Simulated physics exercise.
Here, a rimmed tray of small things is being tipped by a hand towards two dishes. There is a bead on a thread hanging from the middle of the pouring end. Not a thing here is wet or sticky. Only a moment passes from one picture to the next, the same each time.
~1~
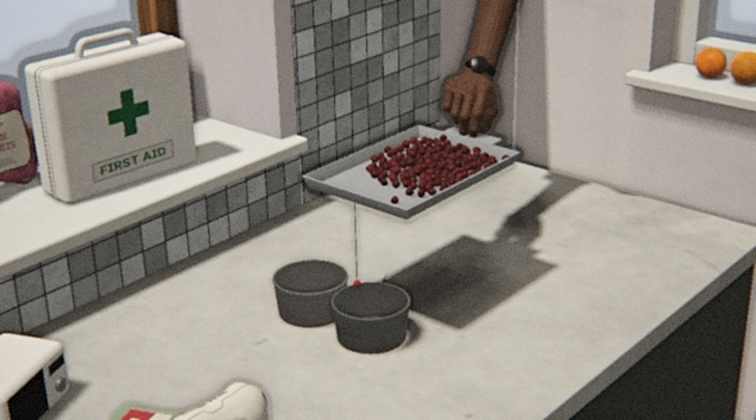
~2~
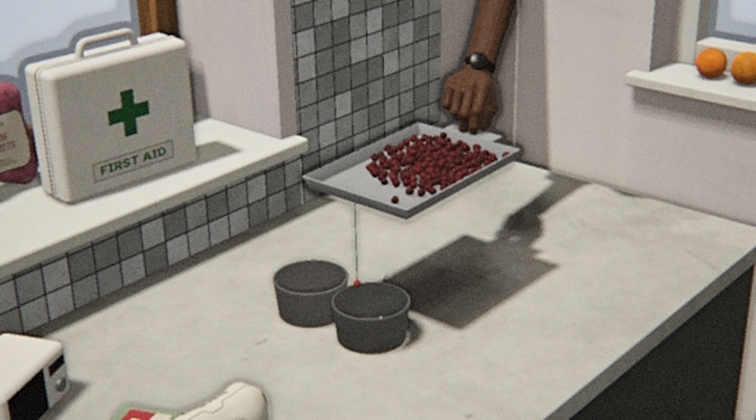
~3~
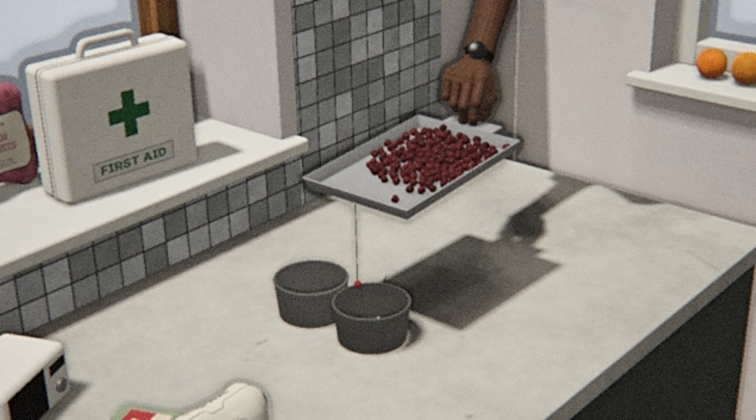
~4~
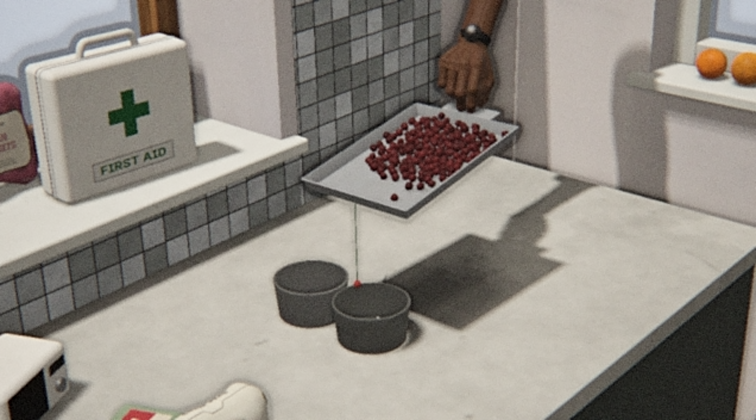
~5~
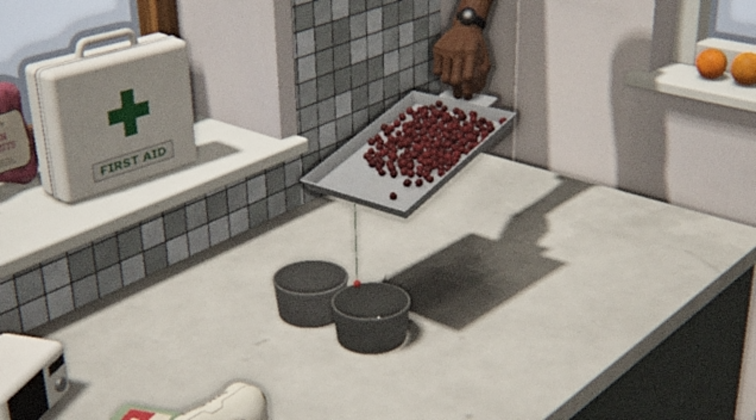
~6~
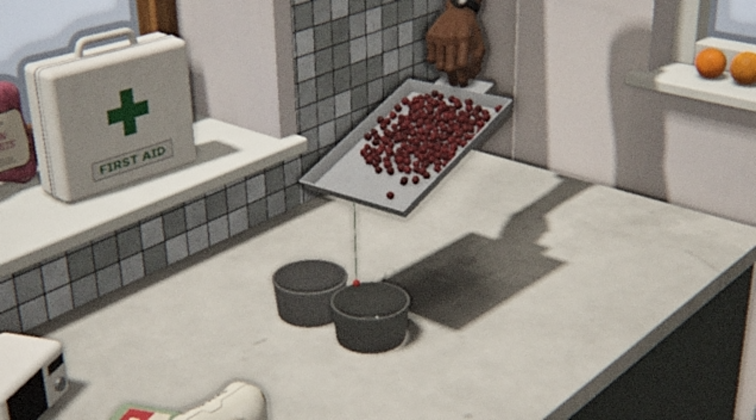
On a pale kitchen counter, a hand holds a rimmed gray tray of small dark red dried fruit above two dark dishes, then raises the far end, gradually tilting the tray toward them while the fruit stays bunched together.
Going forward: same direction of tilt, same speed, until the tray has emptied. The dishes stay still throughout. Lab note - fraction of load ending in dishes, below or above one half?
Below one half.
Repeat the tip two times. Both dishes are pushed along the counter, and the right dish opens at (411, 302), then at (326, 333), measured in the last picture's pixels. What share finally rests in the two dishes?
You'd get 0 in a hundred the first time and 30 in a hundred the second.
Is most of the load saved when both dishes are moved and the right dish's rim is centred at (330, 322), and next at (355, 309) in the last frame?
Taking the places in turn, it's past half and then past half.
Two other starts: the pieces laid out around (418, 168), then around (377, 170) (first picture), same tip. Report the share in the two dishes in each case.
Roughly 20 per cent, and 20 per cent.
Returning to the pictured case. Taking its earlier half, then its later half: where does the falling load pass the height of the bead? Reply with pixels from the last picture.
Early-half point (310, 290); late-half point (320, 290).
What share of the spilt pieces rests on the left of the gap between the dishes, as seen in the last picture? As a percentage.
Estimate: About 90 in every hundred.
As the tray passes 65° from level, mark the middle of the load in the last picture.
Somewhere about (340, 194).
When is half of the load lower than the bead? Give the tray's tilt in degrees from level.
Roughly 90 degrees of turn.
Shortly afterwards, tray tipped steeply; near two thirds on the tray; only a few outside both; near a quarter in the air.
Next, tray tipped past a quarter turn; only a few on the tray; a little in the right dish; a little in the left dish; near two thirds outside both; near a quarter in the air.
Some moments later, tray tipped past a quarter turn; a little in the right dish; a little in the left dish; the bulk outside both.
In the end, tray tipped past a quarter turn; a little in the right dish; a little in the left dish; the bulk outside both.
